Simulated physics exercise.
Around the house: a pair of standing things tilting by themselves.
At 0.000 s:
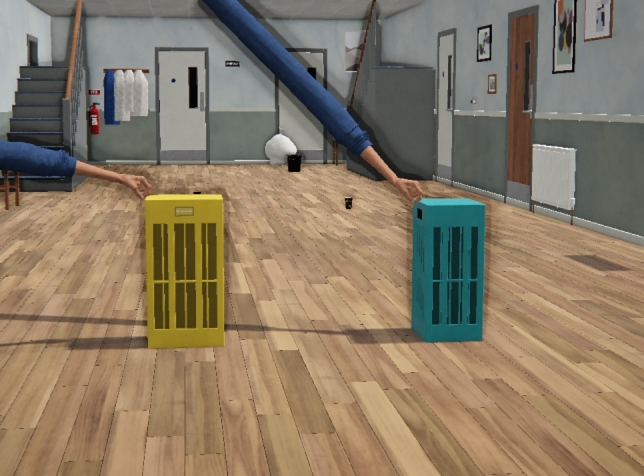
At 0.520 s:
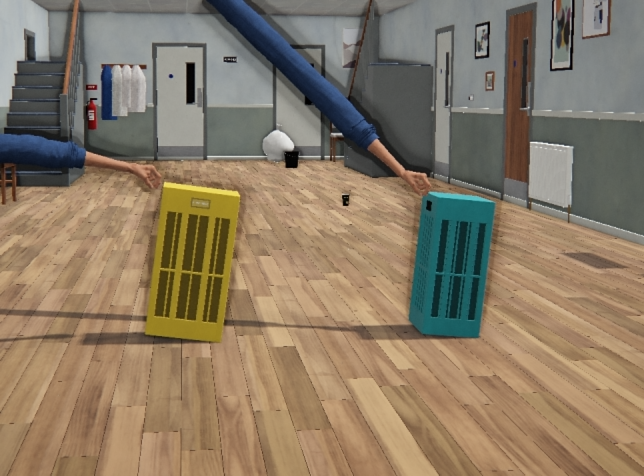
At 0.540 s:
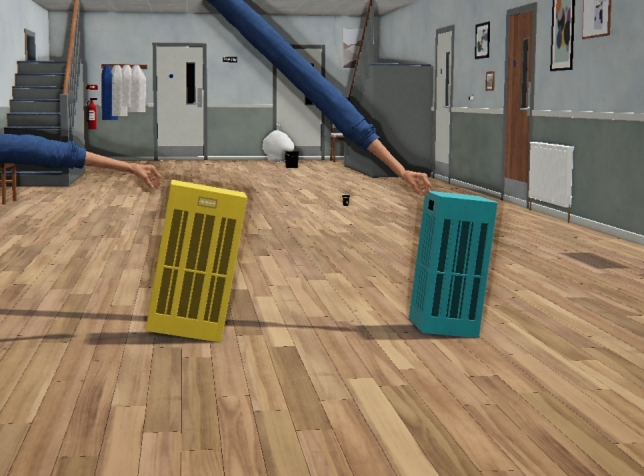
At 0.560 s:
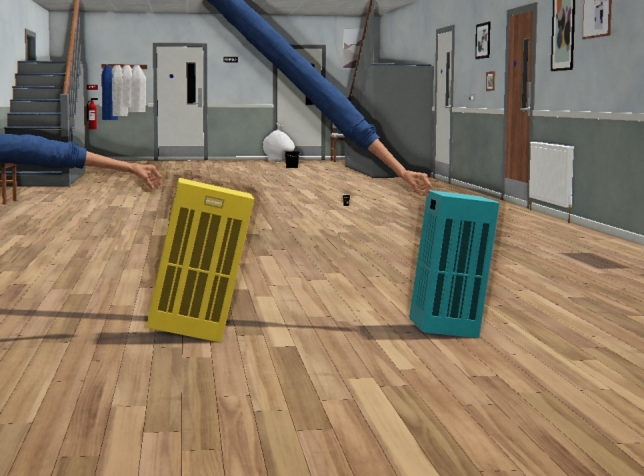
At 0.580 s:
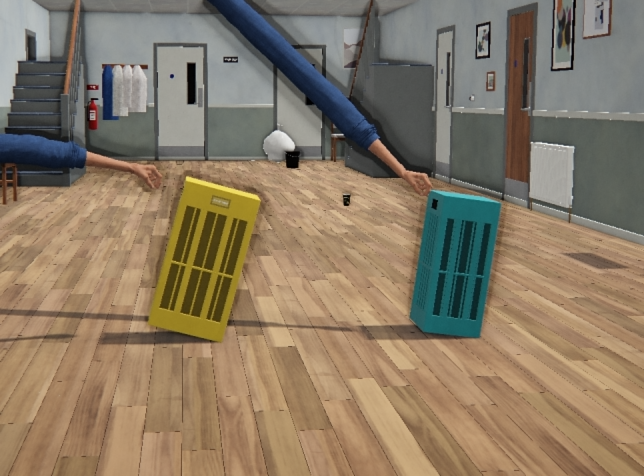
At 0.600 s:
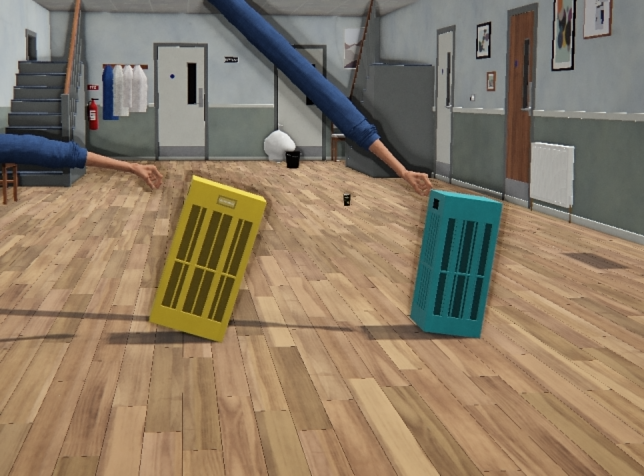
Two blue-sleeved arms reaching toward a yellow crate and a turquoise crate as both tilt right, the yellow one leaning further.
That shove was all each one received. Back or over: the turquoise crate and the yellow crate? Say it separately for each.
In order: The turquoise crate ends up on its feet again, the yellow crate ends up lying down.
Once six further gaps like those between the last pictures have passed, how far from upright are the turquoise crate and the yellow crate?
8° and 30°.
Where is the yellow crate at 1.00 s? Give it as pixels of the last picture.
(277, 278).
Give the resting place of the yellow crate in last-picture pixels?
About (299, 299).
After 0.82 s, turquoise crate 4° off upright near (450, 264); yellow crate 42° off upright near (242, 259).
After 1.00 s, turquoise crate 4° off upright near (440, 264); yellow crate 70° off upright near (277, 278).
At rest (2.0 s), the turquoise crate settles on its feet, near (445, 266); the yellow crate topples, near (299, 299).
